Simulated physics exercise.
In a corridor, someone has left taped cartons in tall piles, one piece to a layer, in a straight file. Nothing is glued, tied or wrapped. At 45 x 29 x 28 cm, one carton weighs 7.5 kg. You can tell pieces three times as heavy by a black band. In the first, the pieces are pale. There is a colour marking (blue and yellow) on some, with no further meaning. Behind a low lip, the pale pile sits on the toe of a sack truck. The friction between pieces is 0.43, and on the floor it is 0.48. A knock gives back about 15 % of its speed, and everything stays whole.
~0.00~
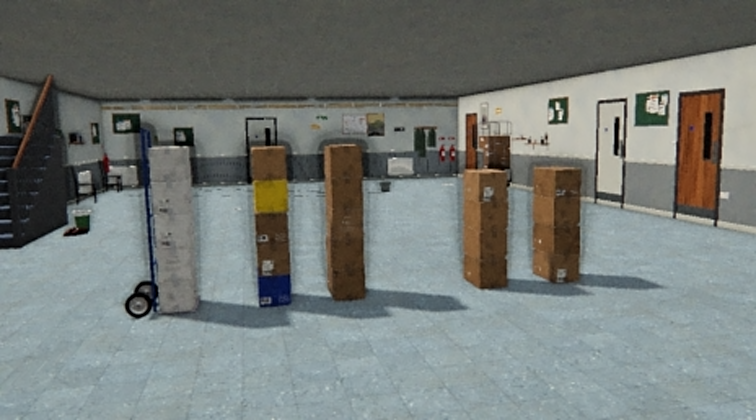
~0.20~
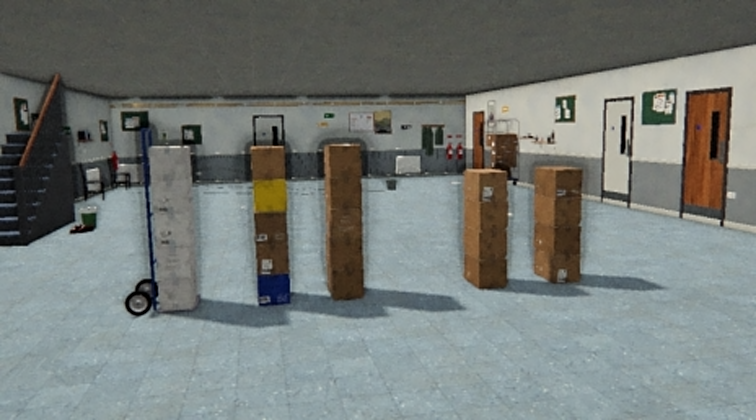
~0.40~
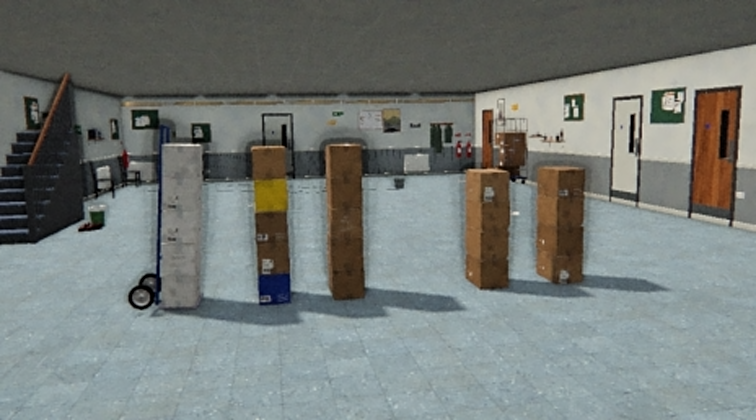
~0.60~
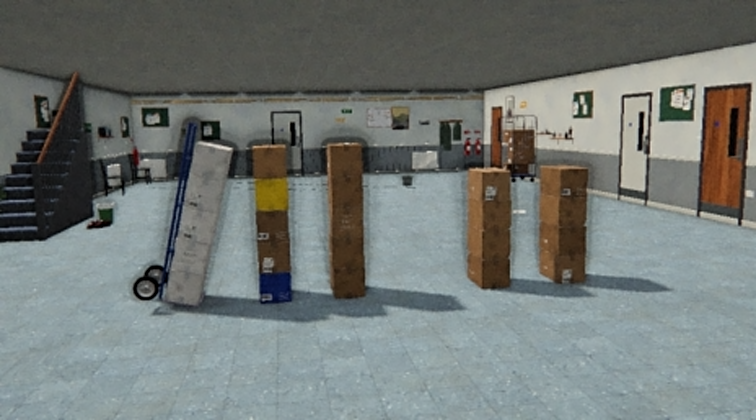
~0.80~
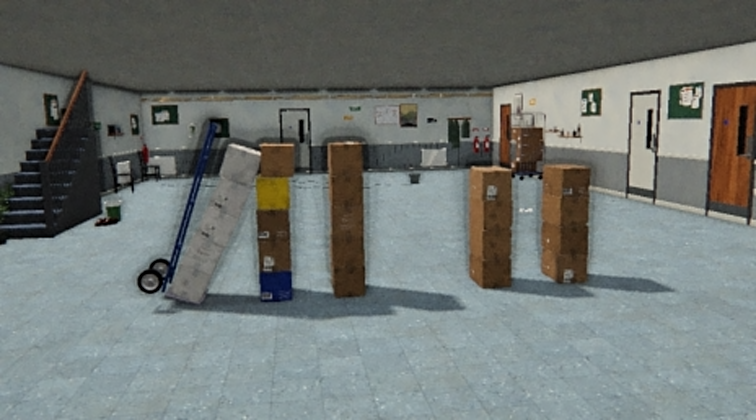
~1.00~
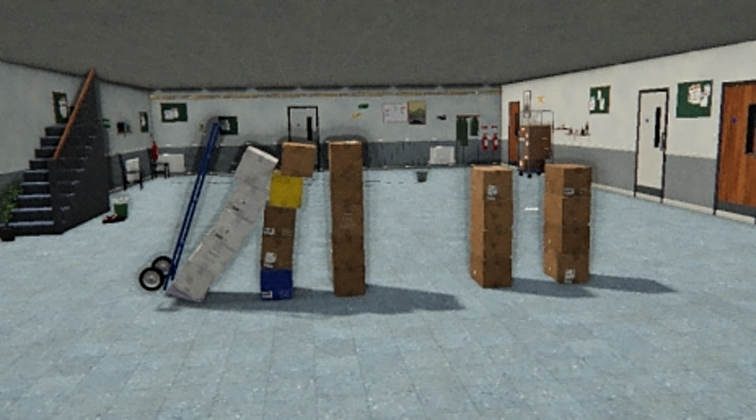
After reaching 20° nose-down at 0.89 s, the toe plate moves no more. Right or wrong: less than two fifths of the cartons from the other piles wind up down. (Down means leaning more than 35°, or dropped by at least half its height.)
Wrong.
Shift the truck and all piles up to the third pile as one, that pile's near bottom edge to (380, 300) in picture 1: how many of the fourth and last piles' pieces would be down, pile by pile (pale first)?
Pile by pile, fourth 3 and last 4.
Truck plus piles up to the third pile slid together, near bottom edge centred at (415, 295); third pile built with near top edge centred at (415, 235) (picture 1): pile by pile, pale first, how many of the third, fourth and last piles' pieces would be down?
You'd get third 1, fourth 4 and last 4.
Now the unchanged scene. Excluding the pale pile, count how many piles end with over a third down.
By my count, 4.
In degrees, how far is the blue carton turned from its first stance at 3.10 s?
0°.
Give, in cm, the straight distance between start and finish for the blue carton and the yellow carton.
Distances: Blue 0, yellow 140 (cm).
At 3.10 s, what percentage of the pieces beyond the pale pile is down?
90 %.
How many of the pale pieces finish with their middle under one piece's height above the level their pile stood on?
The number is 2.
By 1.34 s, 5 of the pale pile down; none of the 18 other cartons down, 7 disturbed; yellow carton tilted 25°.
By 1.82 s, 5 of the pale pile down; 4 of the 18 other cartons down; yellow carton tilted 13°, 21 cm lower.
By 2.30 s, 5 of the pale pile down; 9 of the 18 other cartons down; yellow carton 56 cm lower.
By 3.10 s, 5 of the pale pile down; 16 of the 18 other cartons down; yellow carton 56 cm lower.
When it is over (3.9 s), 5 of the pale pile down; 16 of the 18 other cartons down; yellow carton 56 cm lower; blue carton unmoved. That is 89 per cent. In pixels of the last frame, middles, yellow carton near (409, 243), blue carton near (278, 279).
